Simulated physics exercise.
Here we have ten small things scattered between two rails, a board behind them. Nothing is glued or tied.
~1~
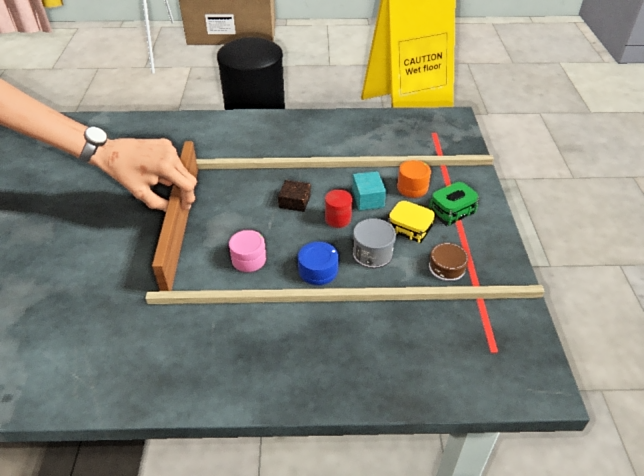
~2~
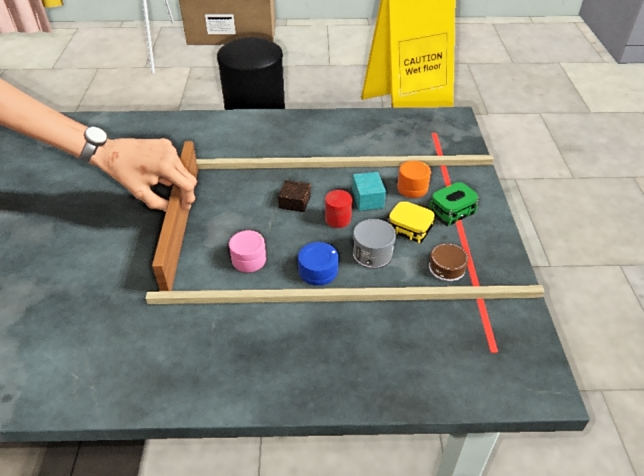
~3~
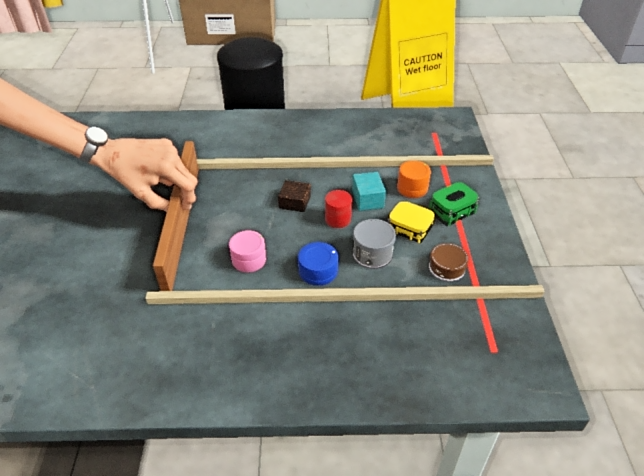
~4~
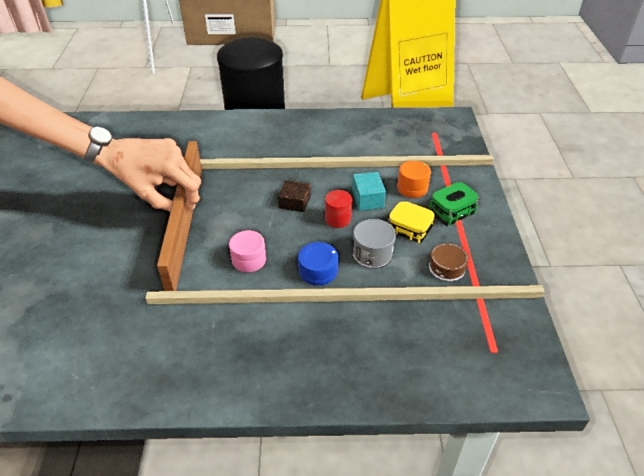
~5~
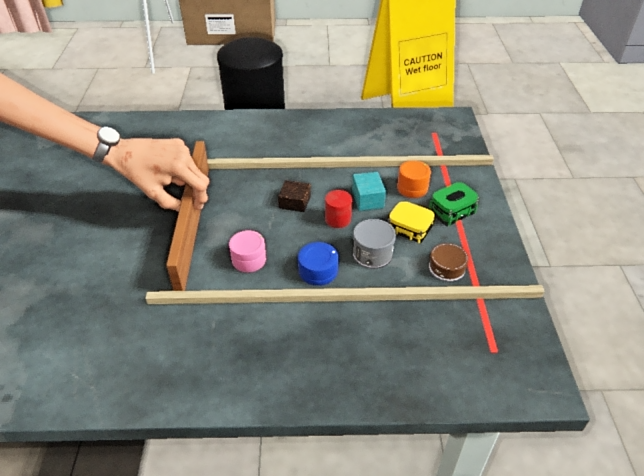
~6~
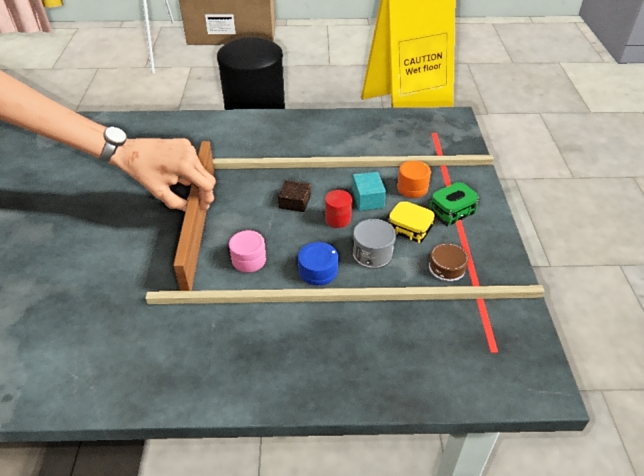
A hand wearing a watch slides an upright brown board slightly rightward between two pale wooden rails on a dark grey table, seen from above at an angle by a still camera. Pink, blue, red, grey, teal, orange, yellow, green and brown items sit right of the board, the green one beside a red tape line. The board first stays put, then shifts a little, touching none of them.
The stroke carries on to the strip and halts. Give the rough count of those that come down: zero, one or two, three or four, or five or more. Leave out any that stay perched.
The number that fall off is one or two.
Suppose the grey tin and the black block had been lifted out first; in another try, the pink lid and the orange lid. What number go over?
First 0, then 1.
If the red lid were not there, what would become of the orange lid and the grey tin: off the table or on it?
The orange lid comes down, the grey tin stays on.
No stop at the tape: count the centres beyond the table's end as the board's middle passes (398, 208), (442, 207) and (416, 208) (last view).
It would be 0, 1 and 0.
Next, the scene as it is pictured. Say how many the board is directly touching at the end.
The number is 4.
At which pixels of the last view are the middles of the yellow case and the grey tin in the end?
The yellow case stops around (504, 216); the grey tin around (520, 235).
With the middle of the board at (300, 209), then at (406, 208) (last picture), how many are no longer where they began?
The counts are 3 and 10.
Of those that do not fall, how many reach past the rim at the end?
It comes to 3.
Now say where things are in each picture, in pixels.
The first picture shows green case (454, 204); brown pot (448, 262); orange lid (414, 179); board (178, 211); tape (459, 222).
The second picture shows brown pot (448, 262); black block (295, 196).
The third picture shows orange lid (414, 179); grey tin (374, 244).
The fourth picture shows green case (454, 204); blue lid (318, 264).
The fifth picture shows brown pot (448, 262); yellow case (411, 222).
The sixth picture shows green case (454, 204); brown pot (448, 262); orange lid (414, 179); board (196, 211); tape (459, 222).
Soon after, none off yet; green case at rest near (454, 204); brown pot at rest near (448, 262); orange lid at rest near (414, 179).
At rest, the number that fall off is one or two; fallen, orange lid and green case.
